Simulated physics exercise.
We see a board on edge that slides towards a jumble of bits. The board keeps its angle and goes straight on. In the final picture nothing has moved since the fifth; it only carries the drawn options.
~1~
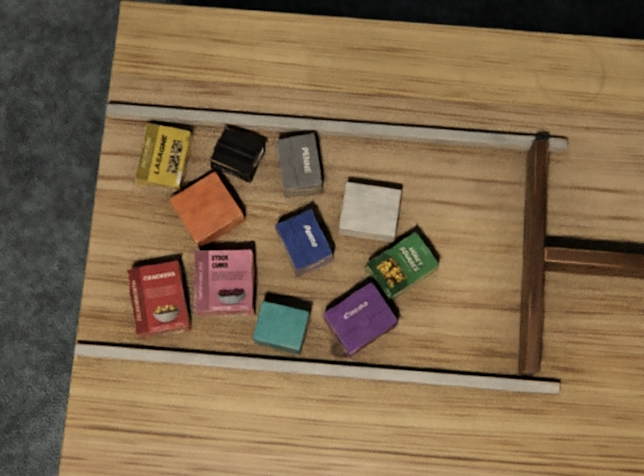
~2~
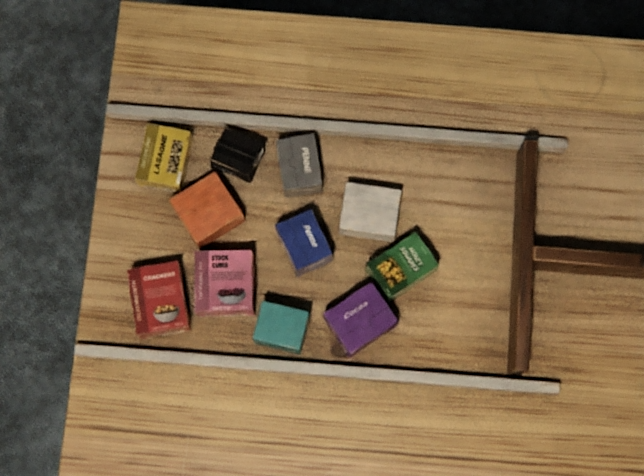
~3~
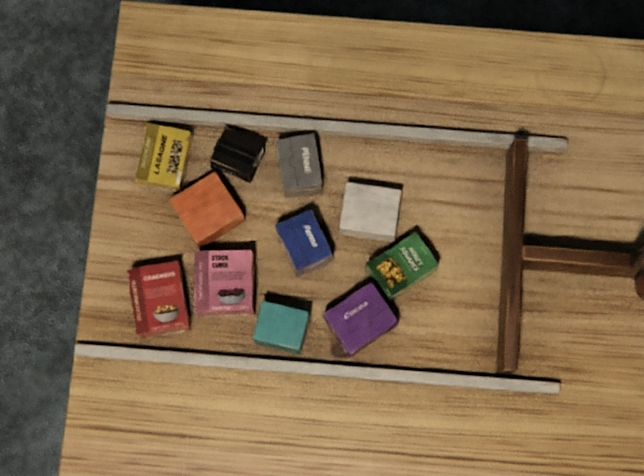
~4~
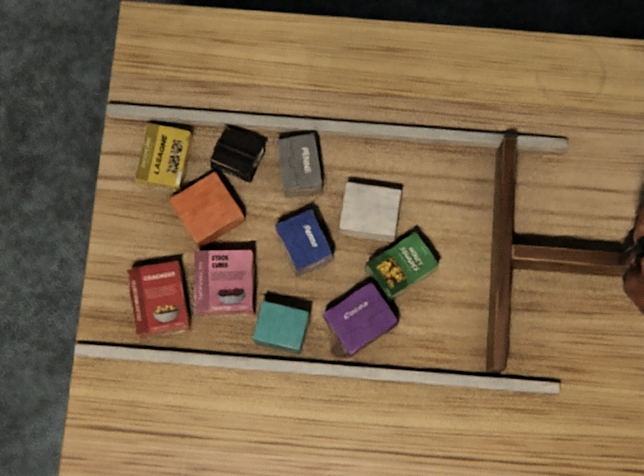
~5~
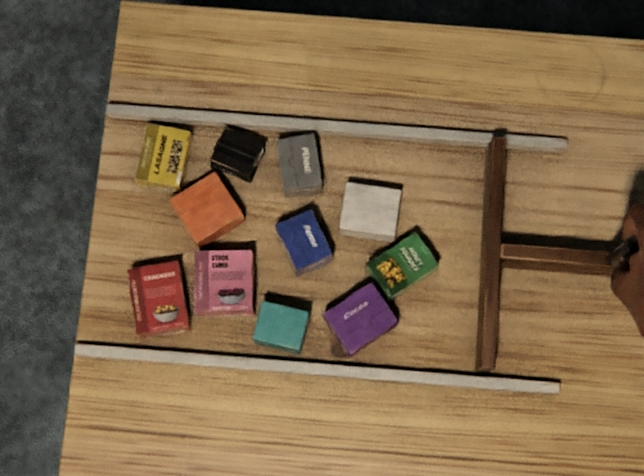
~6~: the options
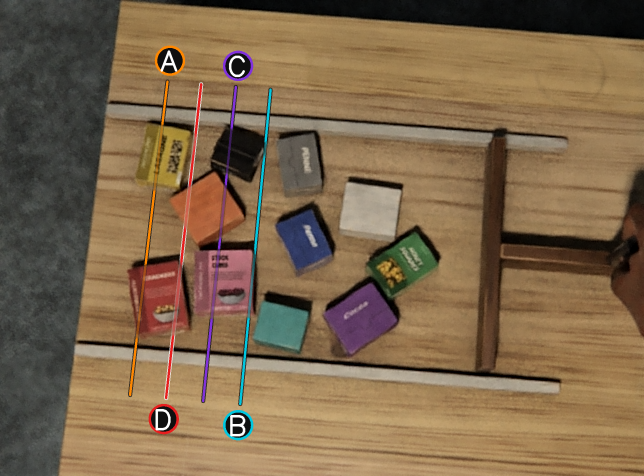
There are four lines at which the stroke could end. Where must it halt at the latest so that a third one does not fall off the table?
It can go as far as C.
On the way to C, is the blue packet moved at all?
By then, yes.
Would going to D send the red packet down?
Yes.
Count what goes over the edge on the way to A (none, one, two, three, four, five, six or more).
Six or more.
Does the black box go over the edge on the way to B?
By then, no.
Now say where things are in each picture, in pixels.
The first frame shows yellow packet (164, 159); white block (370, 212); purple packet (360, 320).
The second frame shows board (527, 252); green packet (402, 268).
The third frame shows board (516, 252); grey packet (299, 166).
The fourth frame shows board (505, 251); red packet (159, 300).
The fifth frame shows board (494, 250); black box (238, 155); pink packet (225, 283); yellow packet (164, 159).
On the copy, A at (149, 233); B at (256, 242); C at (220, 239); D at (184, 236).
On C. First, board (395, 242); purple packet (333, 330); white block (352, 201).
Then, board (296, 234); red packet (104, 290); yellow packet (135, 148).
Finally, board (222, 228); red packet over the edge; yellow packet over the edge; two fallen.
By contrast, A drops seven; B is within the limit but short; D drops five.
